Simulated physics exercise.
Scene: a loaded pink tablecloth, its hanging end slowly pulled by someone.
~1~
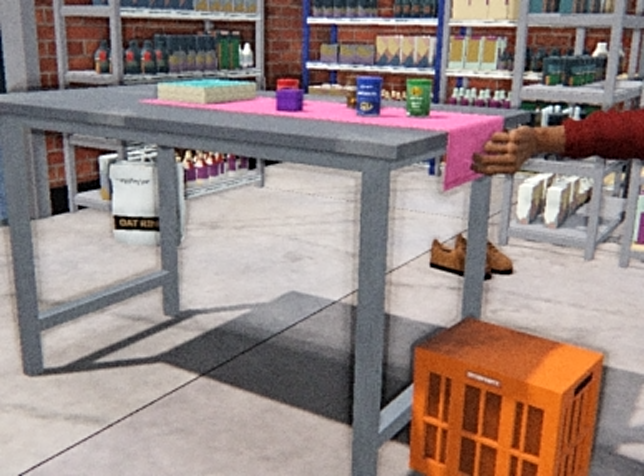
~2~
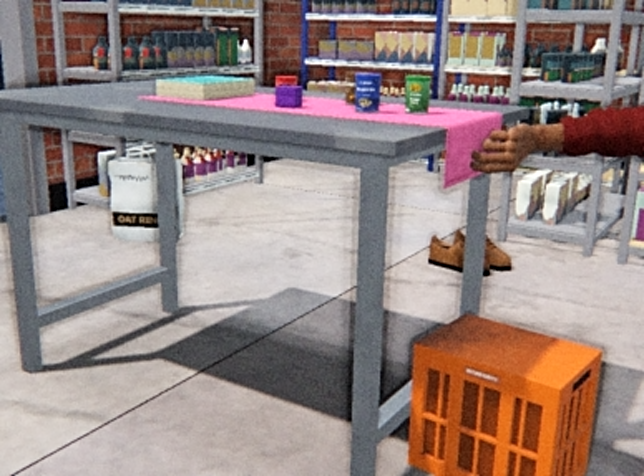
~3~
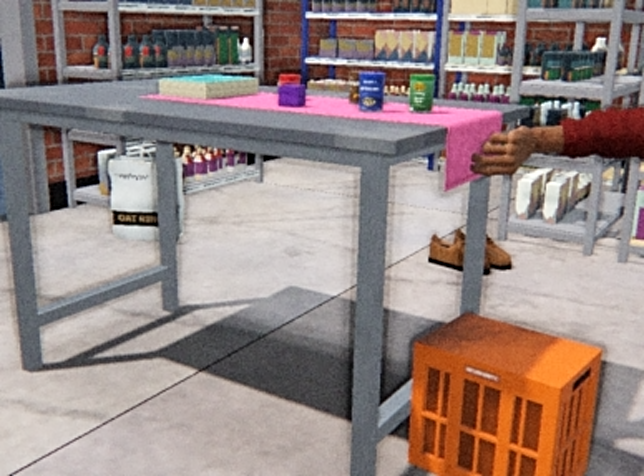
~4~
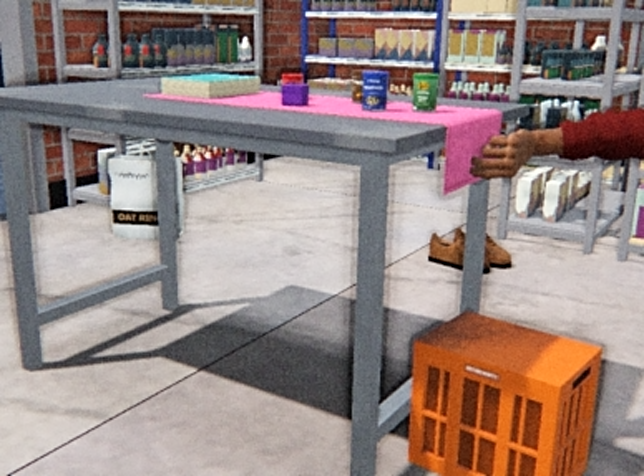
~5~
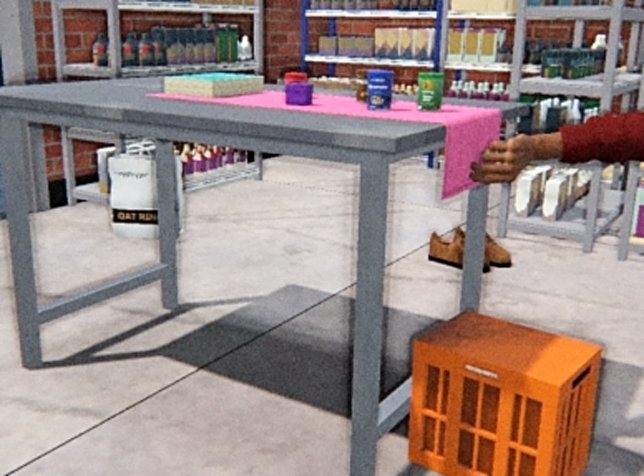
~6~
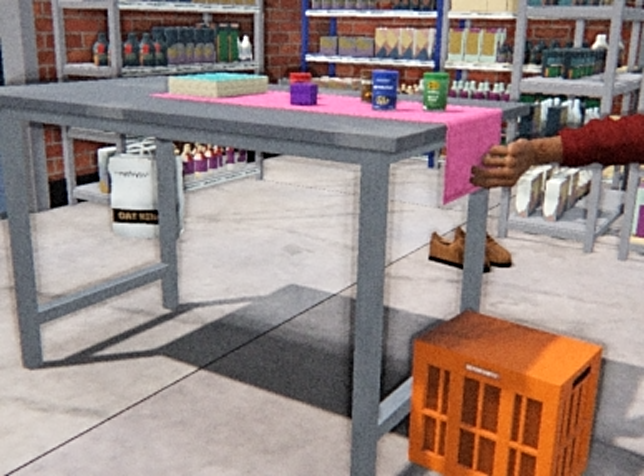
The video shows a hand at the right holding the hanging end of a pink tablecloth on a gray table and slowly drawing it downward, while the small cans, pot and purple cube on the cloth shift slightly to the right.
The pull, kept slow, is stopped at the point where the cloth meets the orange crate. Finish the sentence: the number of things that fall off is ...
... three.
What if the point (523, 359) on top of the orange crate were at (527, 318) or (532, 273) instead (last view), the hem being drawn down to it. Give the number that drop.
We'd see 2, then 1.
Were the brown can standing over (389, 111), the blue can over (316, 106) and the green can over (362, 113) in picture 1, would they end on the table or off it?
The brown can ends up off; the blue can stays put; the green can ends up off.
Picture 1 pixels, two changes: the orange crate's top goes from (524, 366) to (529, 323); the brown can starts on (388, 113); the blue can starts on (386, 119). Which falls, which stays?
Result: Brown can gone, blue can gone.
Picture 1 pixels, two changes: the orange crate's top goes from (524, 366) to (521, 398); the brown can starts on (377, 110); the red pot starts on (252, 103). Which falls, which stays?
The brown can falls, the red pot stays on.
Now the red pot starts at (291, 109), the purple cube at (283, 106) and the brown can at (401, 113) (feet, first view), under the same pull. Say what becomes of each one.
Here's how it goes: The red pot makes it through, the purple cube makes it through, and the brown can ends up down.
Soon after, hem near (468, 292); green can and blue can gone.
Then, hem on the crate; green can, blue can and brown can gone.
At rest, hem on the crate; green can, blue can and brown can gone. Over the edge go three.
